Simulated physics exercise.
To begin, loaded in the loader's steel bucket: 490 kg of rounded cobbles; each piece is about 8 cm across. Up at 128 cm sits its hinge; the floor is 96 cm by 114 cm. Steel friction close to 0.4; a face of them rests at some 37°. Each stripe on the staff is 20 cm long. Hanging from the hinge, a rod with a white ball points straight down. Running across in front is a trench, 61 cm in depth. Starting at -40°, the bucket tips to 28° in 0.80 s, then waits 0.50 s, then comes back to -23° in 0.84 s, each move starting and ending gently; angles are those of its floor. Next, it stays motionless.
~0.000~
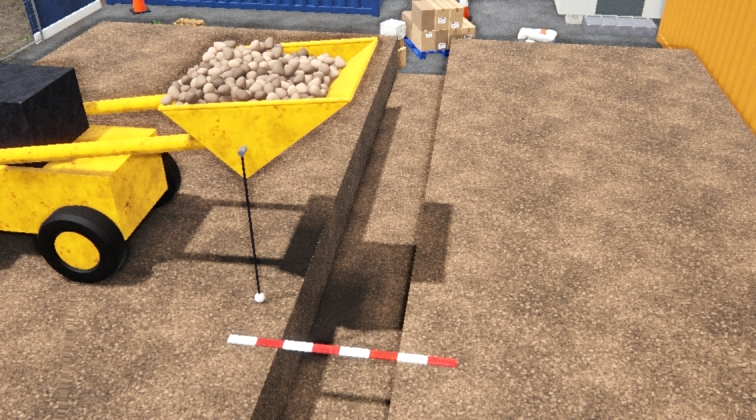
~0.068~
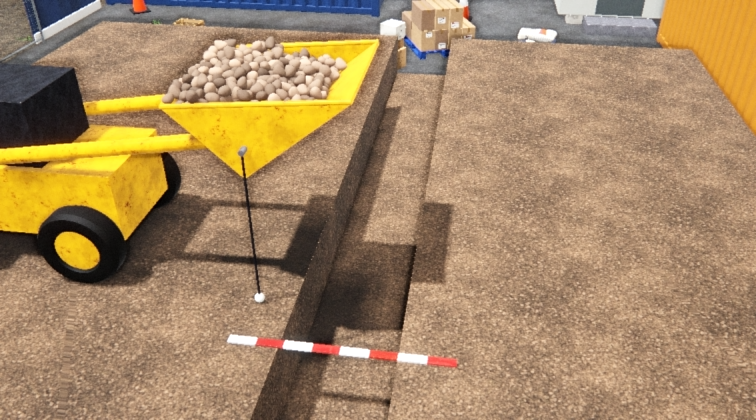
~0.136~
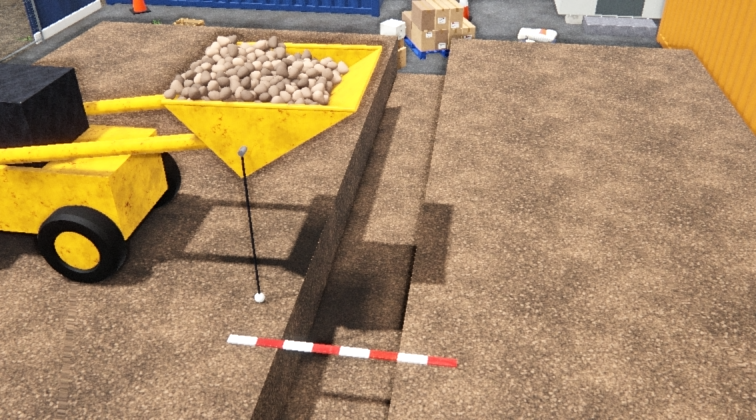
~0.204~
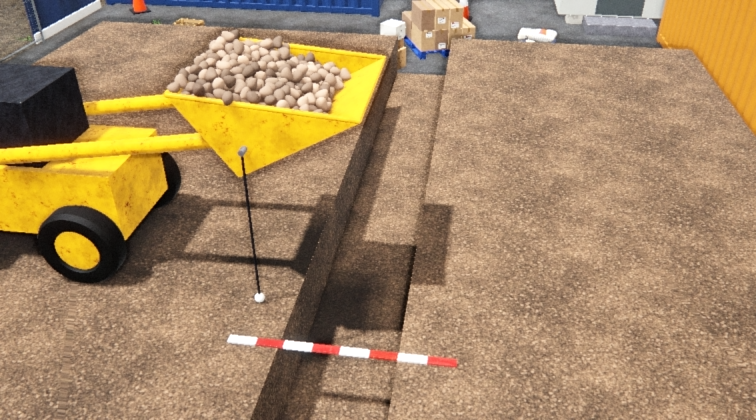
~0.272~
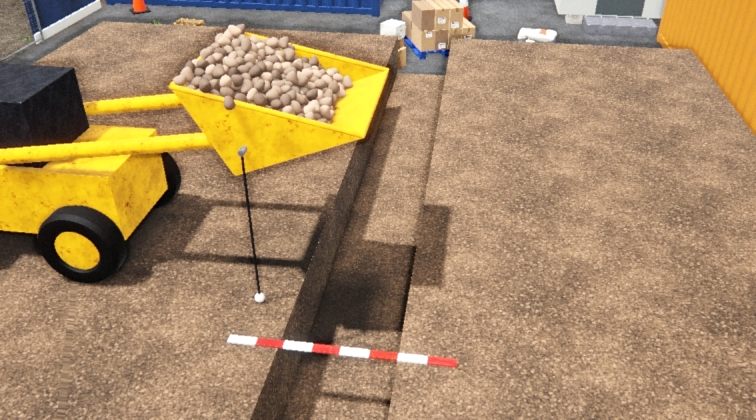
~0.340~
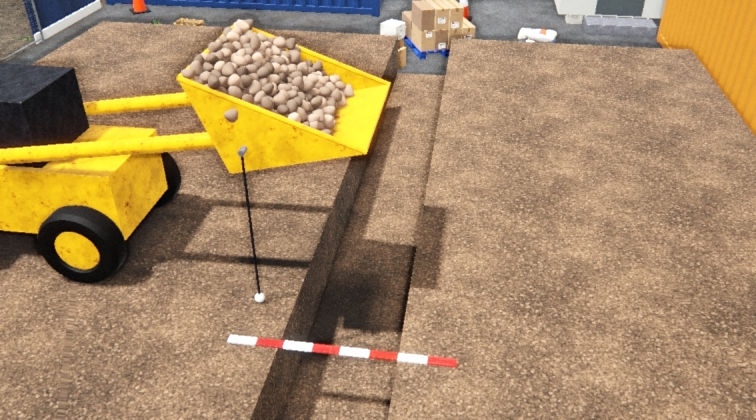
A yellow loader slowly tilts its bucket of stones down toward the right beside a trench.
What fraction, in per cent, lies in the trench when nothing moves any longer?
The fraction is about 30 per cent.
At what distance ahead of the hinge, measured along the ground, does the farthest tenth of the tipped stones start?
I'd put it at about 200 cm.
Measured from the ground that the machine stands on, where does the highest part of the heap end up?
Near 22 cm up from the ground.
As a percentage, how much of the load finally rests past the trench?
Close to 60 per cent of it.
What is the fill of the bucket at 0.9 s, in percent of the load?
About 90% remains inside.
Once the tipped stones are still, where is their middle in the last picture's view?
Their centre sits close to (448, 265).
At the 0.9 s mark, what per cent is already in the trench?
Around 10 per cent of it.
After 0.6 s the floor is at 17°; 100 % in the bucket; the foremost stones are at (340, 158).
After 0.9 s the floor is at 28°; 89 % in the bucket, 11 % in the trench; the foremost stones are at (383, 203).
After 2.6 s the floor is at -23°; 12 % in the bucket, 28 % in the trench, 60 % past the trench; the foremost stones are at (746, 317).
After 5.2 s the floor is at -23°; 12 % in the bucket, 29 % in the trench, 59 % past the trench; the foremost stones are past the picture's edge.
